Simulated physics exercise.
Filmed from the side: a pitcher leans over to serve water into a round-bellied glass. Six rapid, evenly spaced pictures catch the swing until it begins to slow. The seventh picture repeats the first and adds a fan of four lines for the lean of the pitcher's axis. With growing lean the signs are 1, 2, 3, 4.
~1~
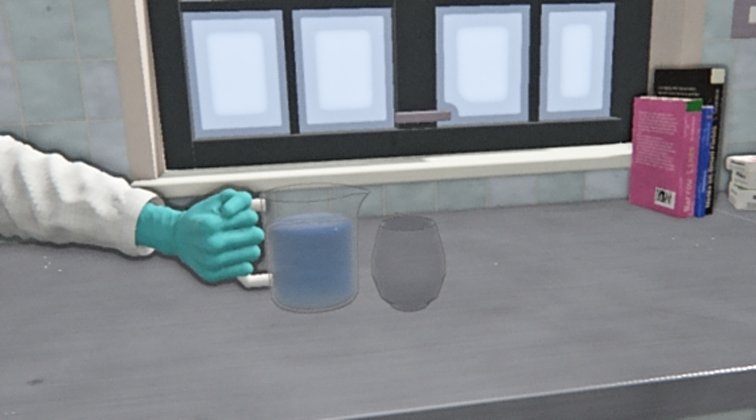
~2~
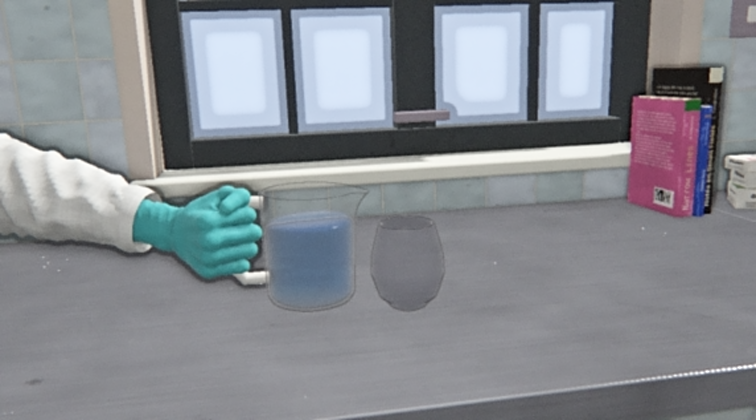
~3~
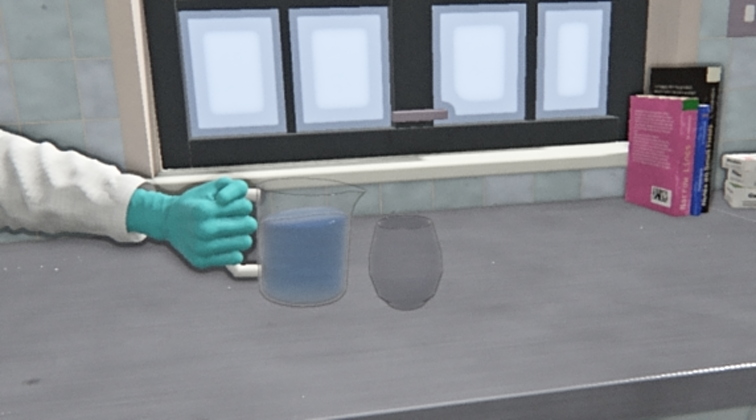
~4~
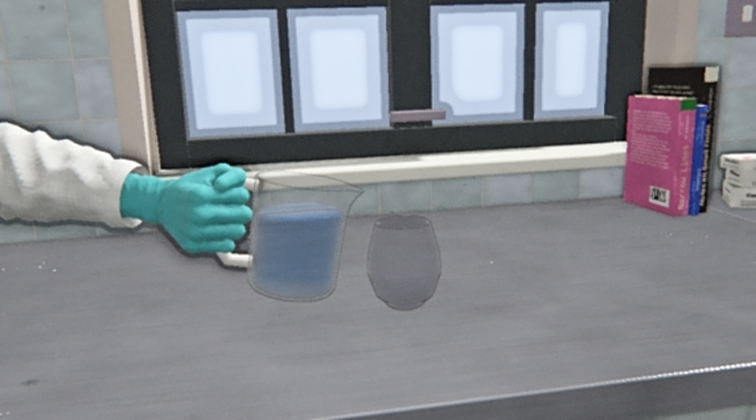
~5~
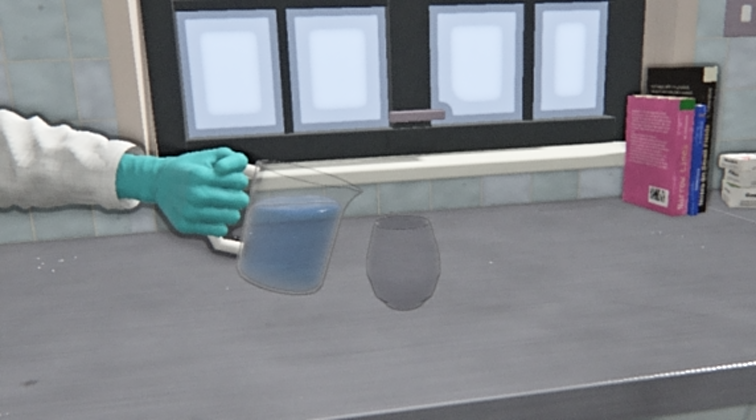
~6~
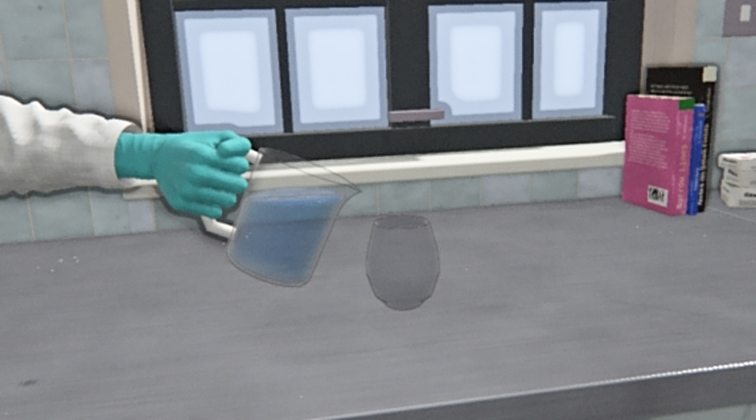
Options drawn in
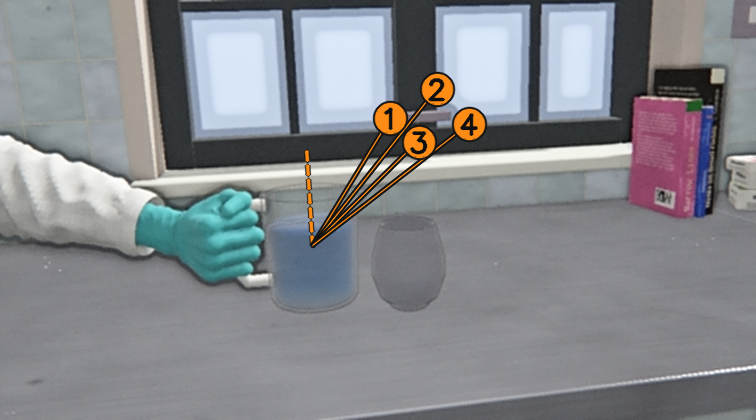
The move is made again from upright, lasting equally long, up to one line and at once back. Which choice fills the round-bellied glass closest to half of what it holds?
4 beats the others.
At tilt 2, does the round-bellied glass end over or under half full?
Under half.
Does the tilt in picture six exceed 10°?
Yes.
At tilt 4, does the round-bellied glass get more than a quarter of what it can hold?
Yes, it does.
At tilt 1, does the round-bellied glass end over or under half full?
Under half.
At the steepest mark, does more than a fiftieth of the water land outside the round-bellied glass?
No.
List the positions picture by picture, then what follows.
In the first picture, upright, lip at (368, 191); rim of the round-bellied glass round (407, 223); nothing has left yet.
In the second picture, upright, lip at (367, 191); nothing has left yet.
In the third picture, tipped about 5°, lip at (365, 190); nothing has left yet.
In the fourth picture, tipped about 10°, lip at (363, 190); nothing has left yet.
In the fifth picture, tipped about 17°, lip at (362, 190); nothing has left yet.
In the sixth picture, tipped about 24°, lip at (361, 190); nothing has left yet.
On the marked copy, 1 at (381, 132); 2 at (426, 102); 3 at (406, 152); 4 at (455, 134).
For tilt 1, the round-bellied glass ends with about 3 % of what it can hold.
For tilt 2, the round-bellied glass ends with about 13 % of what it can hold.
For tilt 3, the round-bellied glass ends with about 27 % of what it can hold.
For tilt 4, the round-bellied glass ends with about 46 % of what it can hold.
